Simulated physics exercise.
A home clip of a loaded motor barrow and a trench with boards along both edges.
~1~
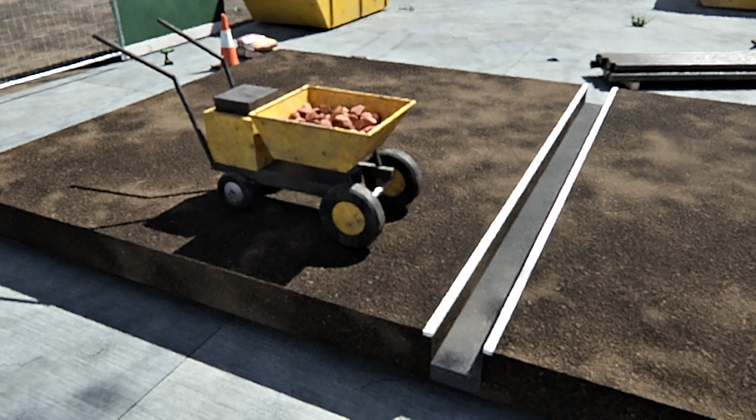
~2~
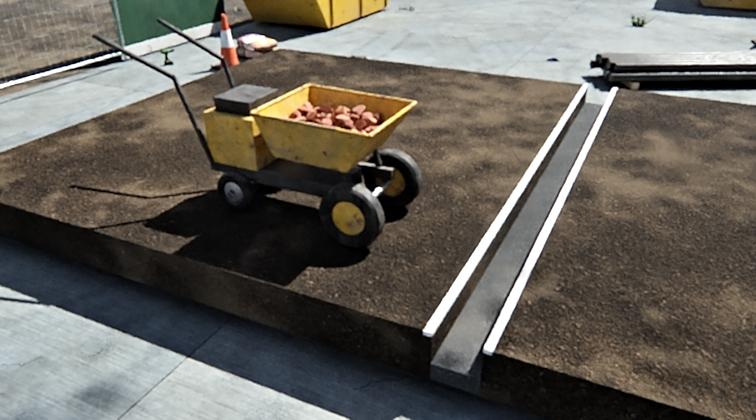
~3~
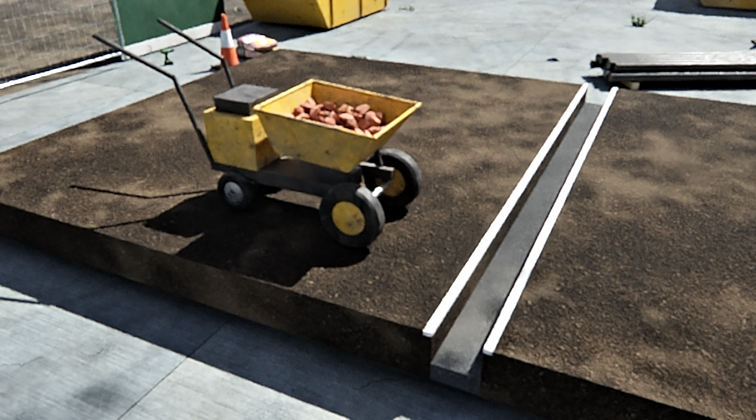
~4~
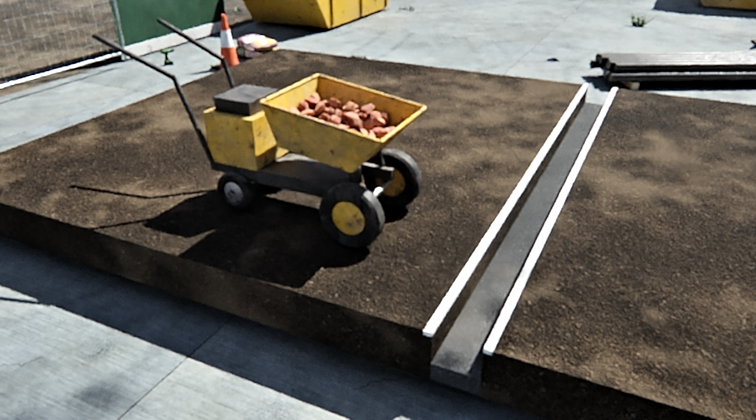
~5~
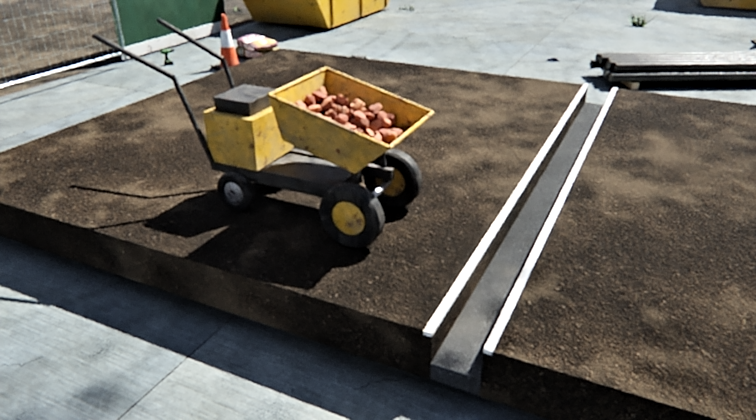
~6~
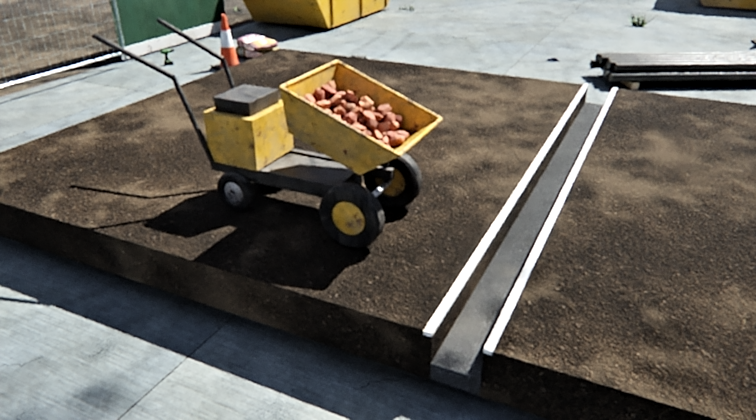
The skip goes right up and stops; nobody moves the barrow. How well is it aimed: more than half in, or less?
The trench ends with more than half of it.
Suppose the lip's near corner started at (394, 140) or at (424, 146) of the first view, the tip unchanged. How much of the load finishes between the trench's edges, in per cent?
First some 90, then 50 per cent.
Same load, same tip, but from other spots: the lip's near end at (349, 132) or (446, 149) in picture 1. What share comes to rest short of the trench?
The first gives 60 %, the second 0 %.
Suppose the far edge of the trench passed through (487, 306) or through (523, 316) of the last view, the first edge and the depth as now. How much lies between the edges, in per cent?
Near 60 % and 80 %.
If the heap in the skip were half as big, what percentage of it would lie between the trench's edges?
Roughly 60 in a hundred.
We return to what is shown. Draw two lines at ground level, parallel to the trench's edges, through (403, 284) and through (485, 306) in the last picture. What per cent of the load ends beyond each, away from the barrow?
About 100 and 20 per cent.
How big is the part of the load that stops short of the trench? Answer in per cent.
Near 25 %.
Soon after the last picture, skip tipped steeply; all in the skip.
A little later, skip tipped right over; about two thirds in the skip; a small part short of the trench; a small part in or heaped over the trench; a stray few falling.
Later still, skip tipped right over; a stray few in the skip; about a third short of the trench; about two thirds in or heaped over the trench; a stray few beyond it.
By the end, skip tipped right over; about a quarter short of the trench; most in or heaped over the trench; a stray few beyond it.
